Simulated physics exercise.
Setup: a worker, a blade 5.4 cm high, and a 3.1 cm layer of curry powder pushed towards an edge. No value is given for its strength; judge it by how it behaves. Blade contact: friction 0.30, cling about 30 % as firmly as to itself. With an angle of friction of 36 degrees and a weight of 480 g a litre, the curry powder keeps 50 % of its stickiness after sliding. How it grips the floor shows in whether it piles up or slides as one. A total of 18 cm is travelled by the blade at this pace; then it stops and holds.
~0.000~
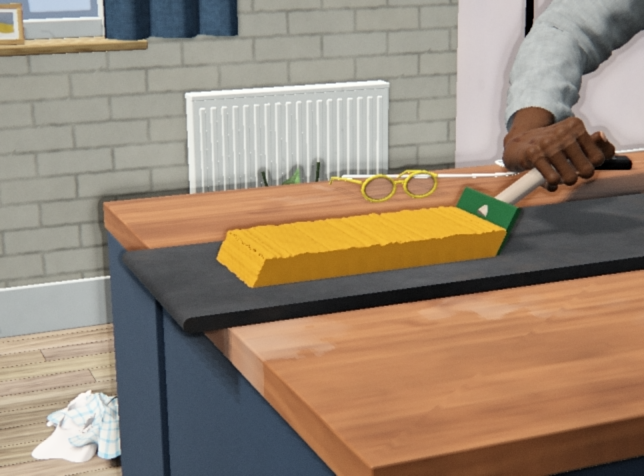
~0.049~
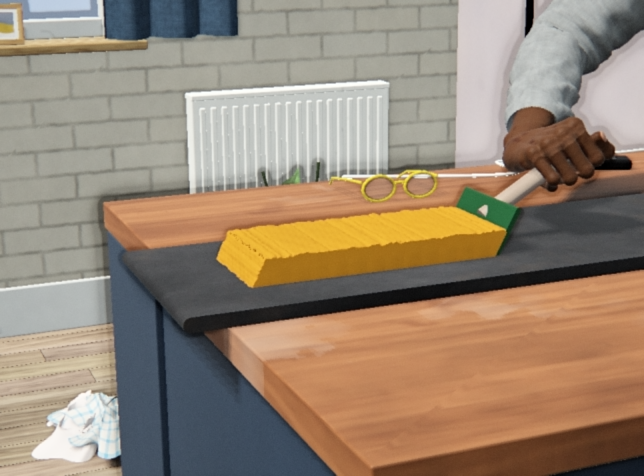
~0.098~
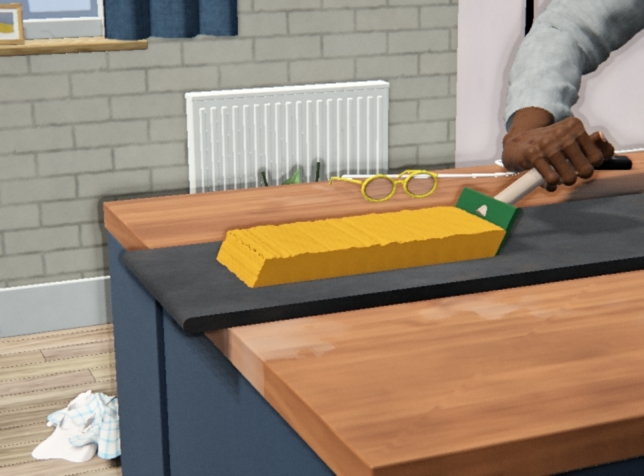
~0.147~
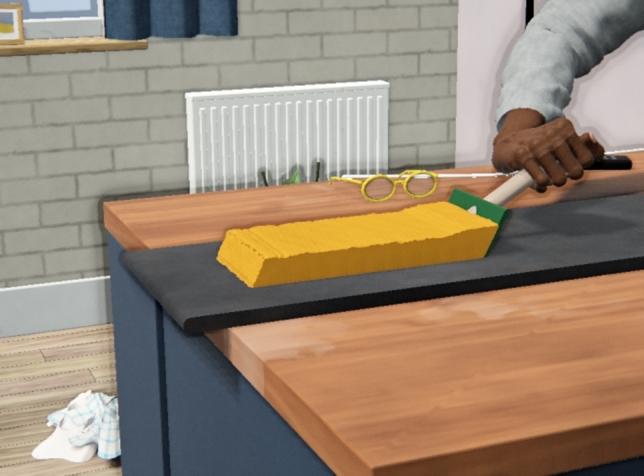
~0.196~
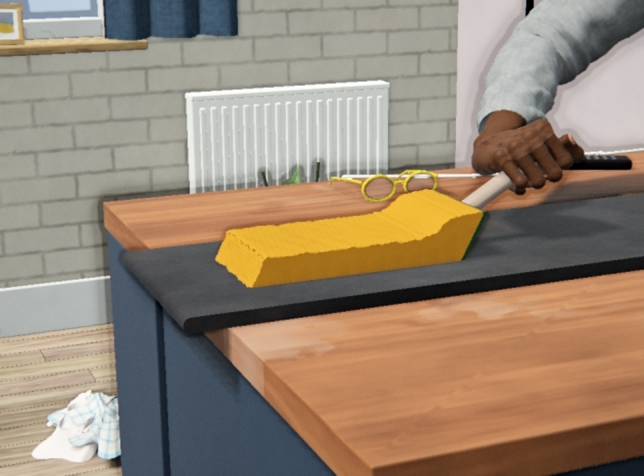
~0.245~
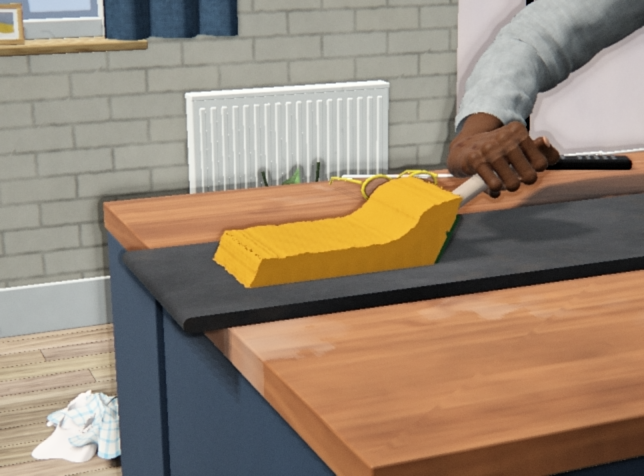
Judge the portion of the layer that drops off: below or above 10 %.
Look for a value shy of 10 %.
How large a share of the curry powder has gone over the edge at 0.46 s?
I'd say close to 0 in a hundred.
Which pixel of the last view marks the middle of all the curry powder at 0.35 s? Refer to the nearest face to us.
It sits close to (331, 251).
After 0.35 s, 0 % has gone over the edge and 3 % has spilled back over the blade.
After 0.46 s, 0 % has gone over the edge.
After 0.58 s, 0 % has gone over the edge.
After 0.70 s, 0 % has gone over the edge.
After 0.75 s, 0 % has gone over the edge.
